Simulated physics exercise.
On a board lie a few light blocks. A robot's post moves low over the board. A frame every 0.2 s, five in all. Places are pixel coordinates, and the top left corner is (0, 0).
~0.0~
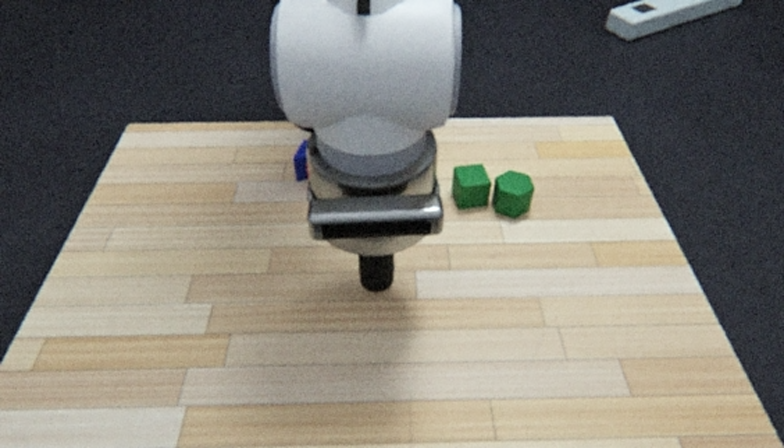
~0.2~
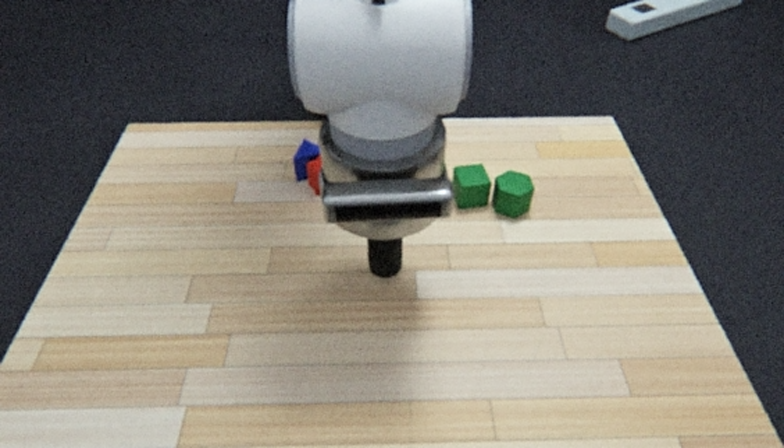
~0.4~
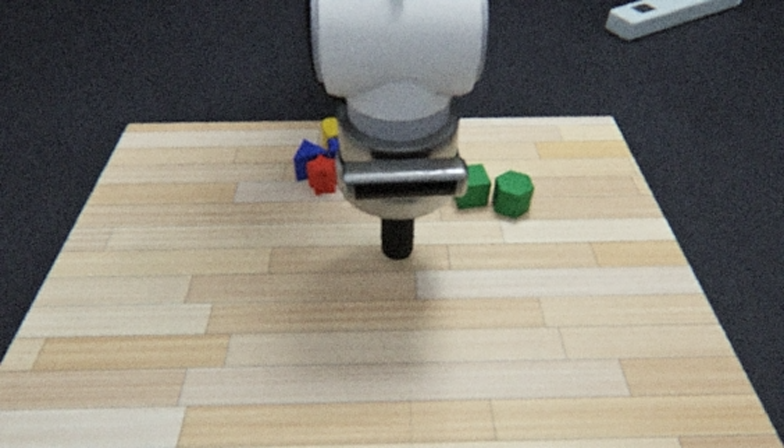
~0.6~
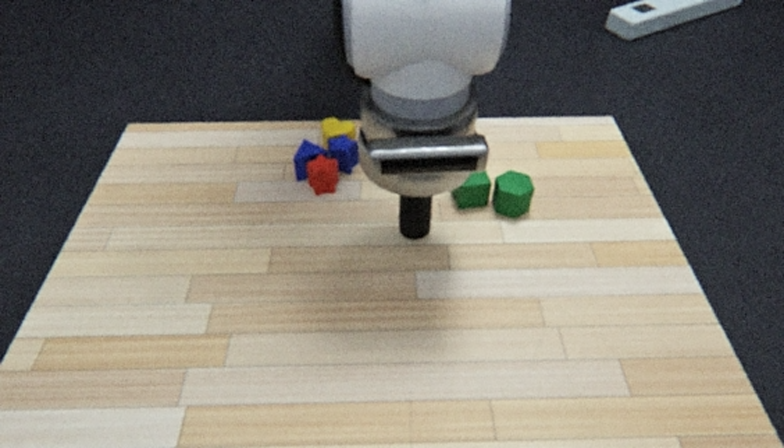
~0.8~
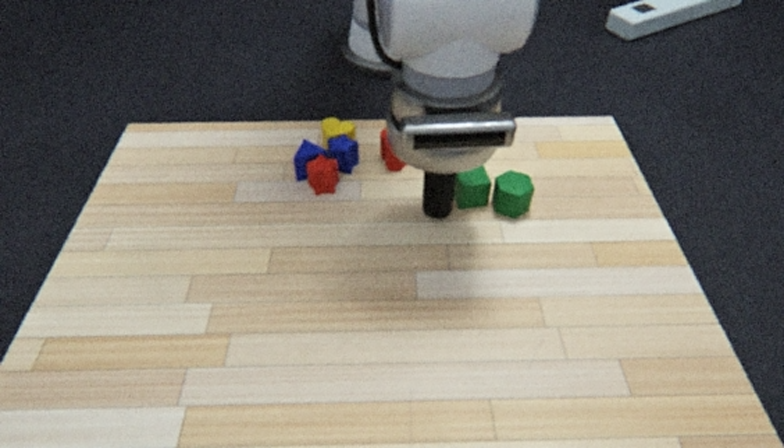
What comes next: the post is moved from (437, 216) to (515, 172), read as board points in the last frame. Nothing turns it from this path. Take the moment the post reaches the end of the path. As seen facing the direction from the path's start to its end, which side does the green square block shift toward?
It goes left.
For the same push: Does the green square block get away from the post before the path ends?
Going by the path, no.
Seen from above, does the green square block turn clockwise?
No.
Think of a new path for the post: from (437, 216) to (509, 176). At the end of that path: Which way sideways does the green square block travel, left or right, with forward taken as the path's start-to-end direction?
The left-hand side.
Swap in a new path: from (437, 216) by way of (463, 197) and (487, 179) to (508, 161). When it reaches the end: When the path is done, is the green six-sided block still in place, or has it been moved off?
The green six-sided block will not stay where it is.
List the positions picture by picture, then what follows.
In the first frame, post tip at (377, 280); block tops, green square block at (473, 174); green six-sided block at (515, 182).
In the second frame, post at (385, 266); blocks unchanged.
In the third frame, post at (397, 249); blocks unchanged.
In the fourth frame, post at (415, 230); blocks unchanged.
In the fifth frame, post at (437, 209); green square block at (473, 174); green six-sided block at (515, 182).
On the path given first. One third of the way, post at (465, 193); green square block at (488, 163), turned 15° anticlockwise; green six-sided block at (522, 180), turned 30° clockwise.
Two thirds of the way, post at (491, 179); green square block at (507, 147), turned 40° anticlockwise; green six-sided block at (522, 180), turned 30° clockwise.
At the end, post at (516, 165); green square block at (524, 132), turned 75° anticlockwise; green six-sided block at (522, 180), turned 30° clockwise.
